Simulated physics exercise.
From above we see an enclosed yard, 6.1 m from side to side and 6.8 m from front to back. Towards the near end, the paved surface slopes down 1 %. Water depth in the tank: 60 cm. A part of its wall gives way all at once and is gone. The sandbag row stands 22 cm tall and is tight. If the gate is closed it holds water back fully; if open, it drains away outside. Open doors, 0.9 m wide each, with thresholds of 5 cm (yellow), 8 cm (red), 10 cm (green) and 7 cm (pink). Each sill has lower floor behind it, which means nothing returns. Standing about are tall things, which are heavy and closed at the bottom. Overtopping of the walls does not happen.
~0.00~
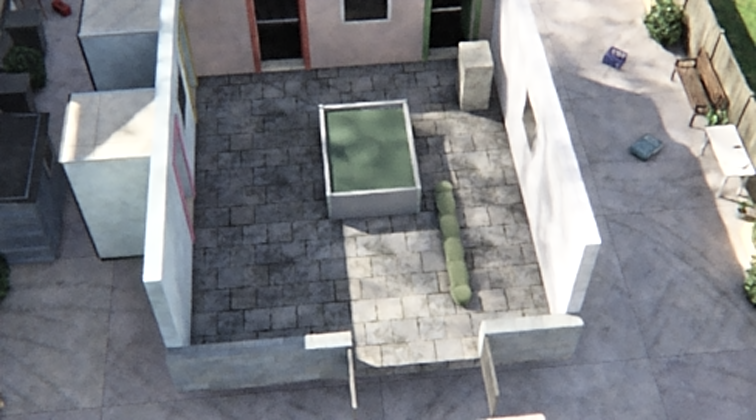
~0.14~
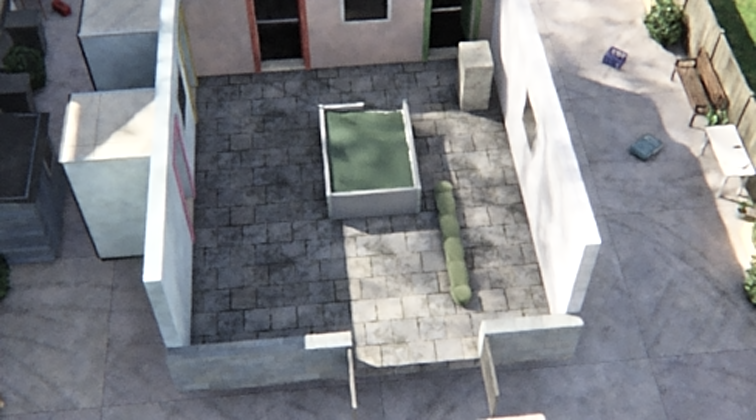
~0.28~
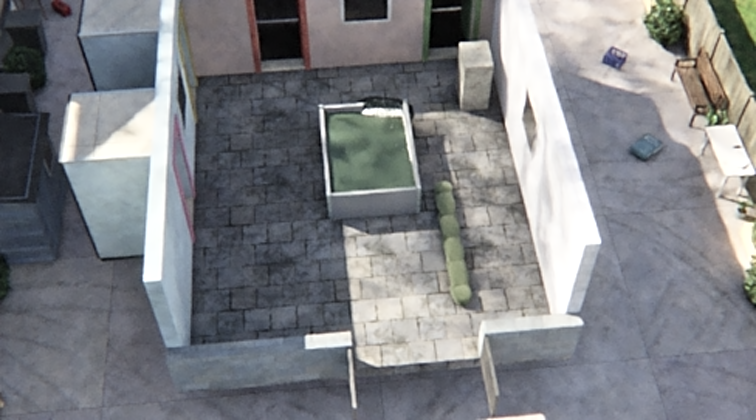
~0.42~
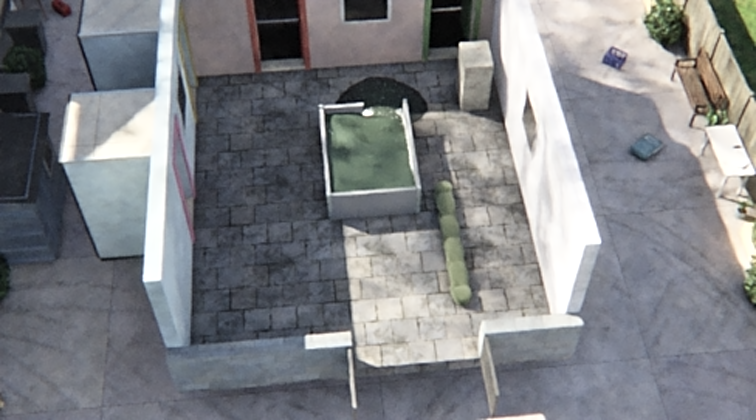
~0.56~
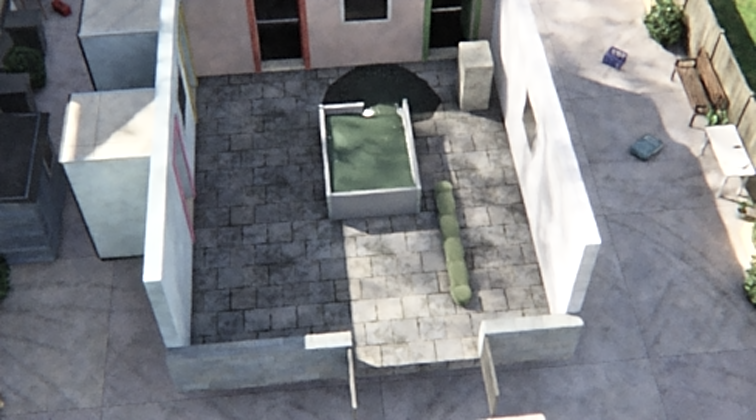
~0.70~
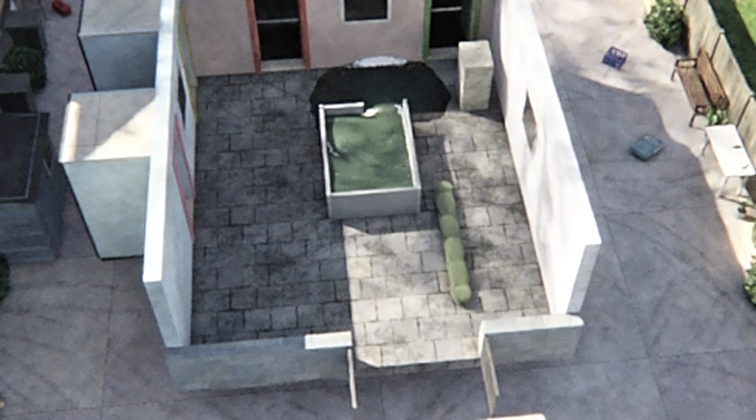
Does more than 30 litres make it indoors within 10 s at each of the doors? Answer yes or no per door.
Yellow door, yes; red door, no; green door, yes; pink door, no.
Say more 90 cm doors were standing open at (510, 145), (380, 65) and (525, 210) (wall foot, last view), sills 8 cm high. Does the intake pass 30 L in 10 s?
First doorway falls short, second gets there, third falls short.
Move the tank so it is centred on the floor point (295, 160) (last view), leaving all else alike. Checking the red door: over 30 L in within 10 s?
Red: Too much.
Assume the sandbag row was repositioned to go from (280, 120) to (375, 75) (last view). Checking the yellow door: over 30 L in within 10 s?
Then, at yellow, the limit is respected.
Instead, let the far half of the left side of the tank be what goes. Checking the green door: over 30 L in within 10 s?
Green: Falls short.
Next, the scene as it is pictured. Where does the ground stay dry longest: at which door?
The answer is the pink door.
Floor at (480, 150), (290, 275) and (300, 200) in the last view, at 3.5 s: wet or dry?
Well, the first is drenched, the next untouched by it, the last untouched by it.
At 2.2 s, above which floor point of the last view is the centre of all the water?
I'd put it close to (372, 136).
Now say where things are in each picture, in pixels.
Still water, 60 cm deep, in the tank at (368, 149), in the first frame.
The front is at a hidden place, 0.5 m from the gap on the tank's far side; 0.2 m2 of floor is under water; 60 cm left at the back of the tank, in the second frame.
The front is at (367, 100), 0.8 m from the gap on the tank's far side; 0.7 m2 of floor is under water; 60 cm left at the back of the tank, in the third frame.
The front is at (368, 81), 1.3 m from the gap on the tank's far side; 1.6 m2 of floor is under water; 60 cm left at the back of the tank, in the fourth frame.
The front is at (386, 63), 1.8 m from the gap on the tank's far side; 2.7 m2 of floor is under water; 60 cm left at the back of the tank, in the fifth frame.
Water pours out on the tank's far side and has run 2.0 m, to (414, 61); typically 4 cm deep outside, 59 cm at the tank's back, in the sixth frame.
After 1.4 s water covers 10 % of the floor and is deepest (32 cm) near (380, 68); yellow door not reached, red door 6 cm at the sill, 0 L in, green door 15 cm at the sill, 0 L in, pink door not reached.
After 2.2 s water covers 20 % of the floor and is deepest (32 cm) near (483, 61); yellow door not reached, red door 9 cm at the sill, 0 L in, green door 15 cm at the sill, 13 L in, pink door not reached.
After 3.5 s water covers 35 % of the floor and is deepest (26 cm) near (483, 61); yellow door 14 cm at the sill, 32 L in, red door 7 cm at the sill, 1 L in, green door 16 cm at the sill, 35 L in, pink door not reached.
After 6.0 s water covers 60 % of the floor and is deepest (16 cm) near (486, 73); yellow door 10 cm at the sill, 91 L in, red door 5 cm at the sill, 1 L in, green door 14 cm at the sill, 87 L in, pink door 3 cm at the sill, 0 L in.
After 10.0 s water covers 85 % of the floor and is deepest (10 cm) near (496, 343); yellow door 6 cm at the sill, 116 L in, red door 3 cm at the sill, 2 L in, green door 8 cm at the sill, 98 L in, pink door 3 cm at the sill, 0 L in.
